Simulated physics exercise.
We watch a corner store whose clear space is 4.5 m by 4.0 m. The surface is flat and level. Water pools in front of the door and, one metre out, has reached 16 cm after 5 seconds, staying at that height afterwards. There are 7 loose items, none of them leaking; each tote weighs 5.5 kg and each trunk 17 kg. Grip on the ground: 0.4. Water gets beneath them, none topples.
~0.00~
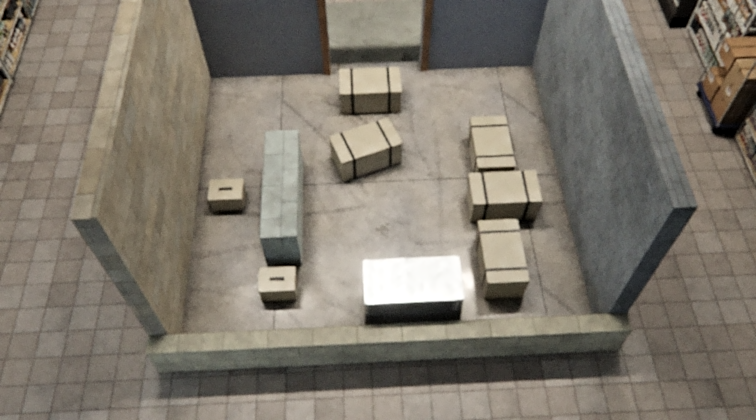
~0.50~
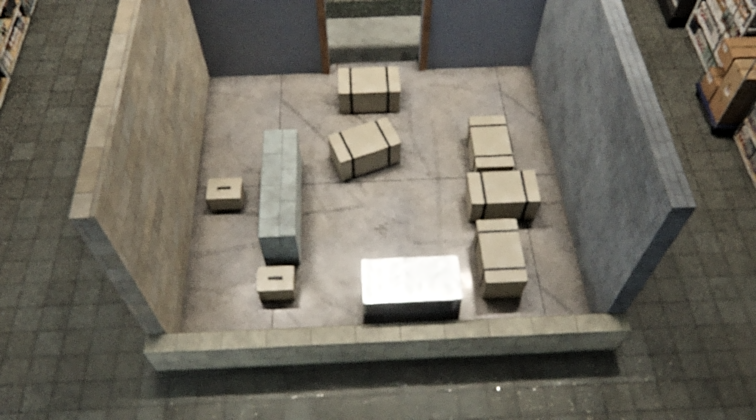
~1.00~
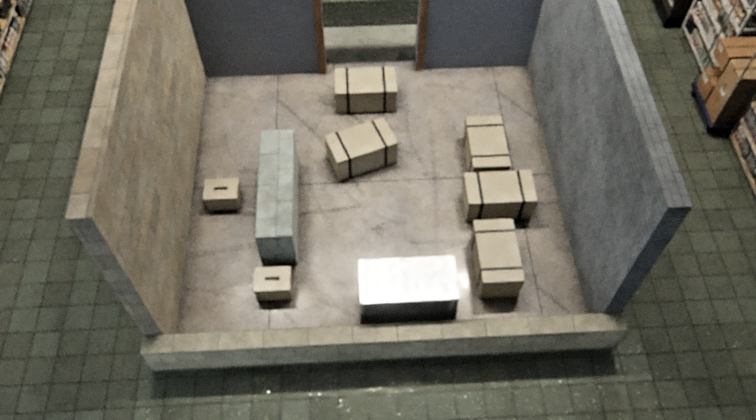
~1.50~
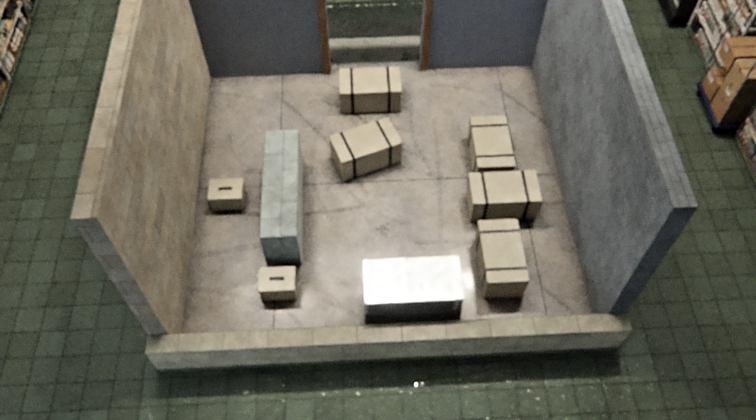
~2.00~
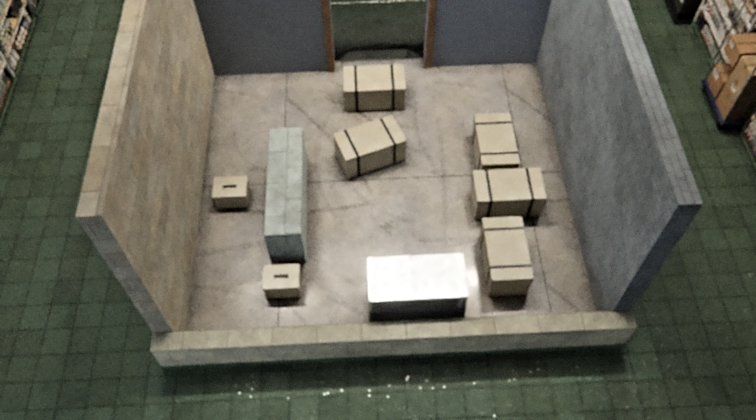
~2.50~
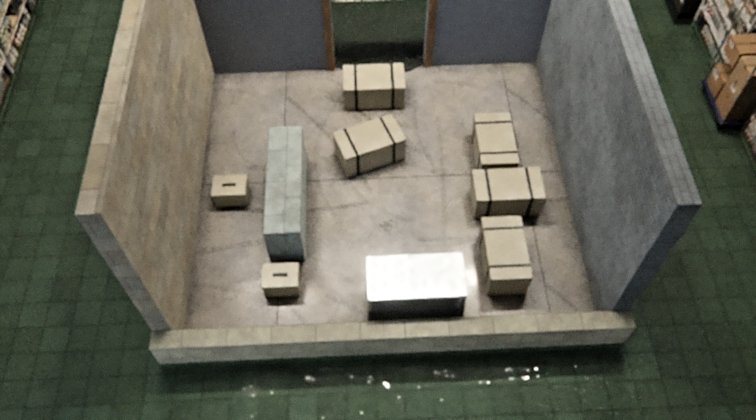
A walled room with a pale, cracked-looking floor, open at the top, is seen from high above, with tiled ground around it and shelves at the edges. Tan boxes with dark bands sit at the back and right, two small boxes and a grey-green block stand left, and a shiny white block sits in front. The objects stay still while the outside floor turns from grey-brown to dark green, glints appear along the front, and the camera shifts slightly.
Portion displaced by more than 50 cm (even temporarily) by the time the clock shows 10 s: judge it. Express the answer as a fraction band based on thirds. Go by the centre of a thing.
The band is one third to two thirds.
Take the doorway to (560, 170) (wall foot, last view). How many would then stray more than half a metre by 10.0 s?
The answer would then be 4.
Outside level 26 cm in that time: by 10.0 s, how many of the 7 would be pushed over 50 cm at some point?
I count 5 of them in that case.
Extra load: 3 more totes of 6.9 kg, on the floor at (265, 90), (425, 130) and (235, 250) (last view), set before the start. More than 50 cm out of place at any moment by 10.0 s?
Result by item, in order: Inside the cutoff, beyond the cutoff, inside the cutoff.
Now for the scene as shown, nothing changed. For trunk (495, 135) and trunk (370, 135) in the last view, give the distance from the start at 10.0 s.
They've ended up 60 cm and 120 cm away, in that order.
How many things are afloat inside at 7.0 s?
The number is 0.
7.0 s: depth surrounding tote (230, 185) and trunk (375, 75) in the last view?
Depths: Near 3 cm, then near 5 cm.
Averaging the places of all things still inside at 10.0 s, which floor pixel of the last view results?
Somewhere near (408, 223).
After 3.5 s 0 of 7 are over 50 cm from their spots; 0 afloat.
After 4.5 s 0 of 7 are over 50 cm from their spots; 0 afloat.
After 7.0 s 1 of 7 are over 50 cm from their spots; 0 afloat.
After 10.0 s 3 of 7 are over 50 cm from their spots, and 3 have been at some point; 2 afloat.
